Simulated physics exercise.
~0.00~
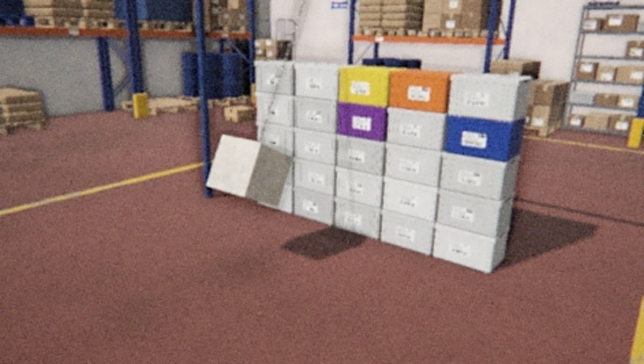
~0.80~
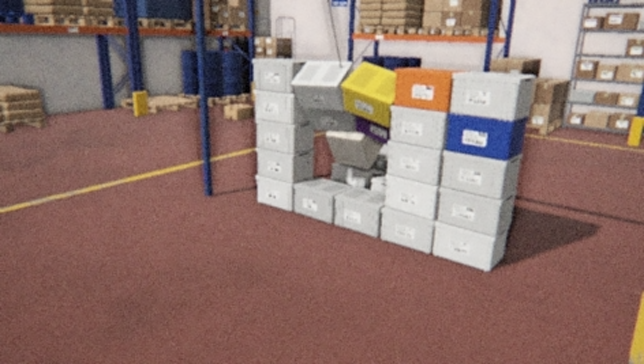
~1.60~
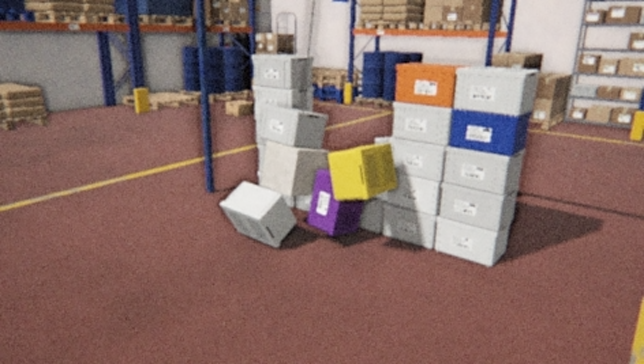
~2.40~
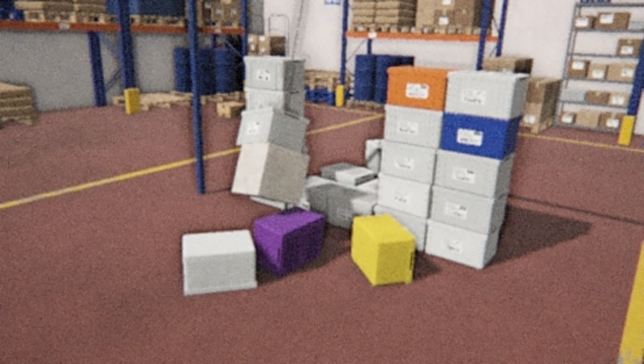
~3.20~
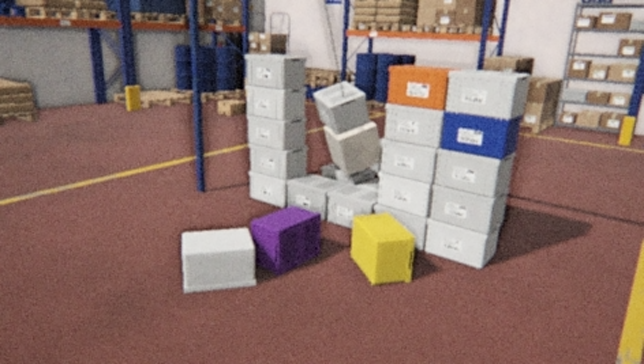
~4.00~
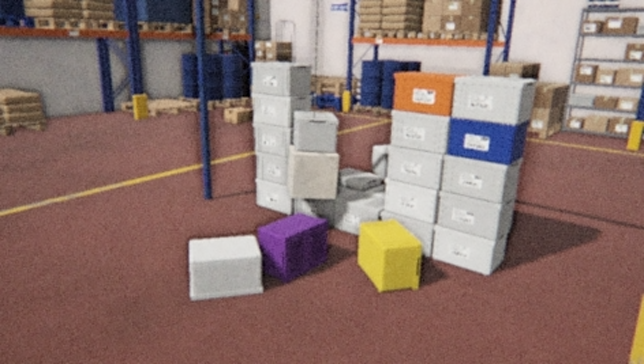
A swinging pale block smashes through stacked totes, leaving yellow and purple ones on the floor.
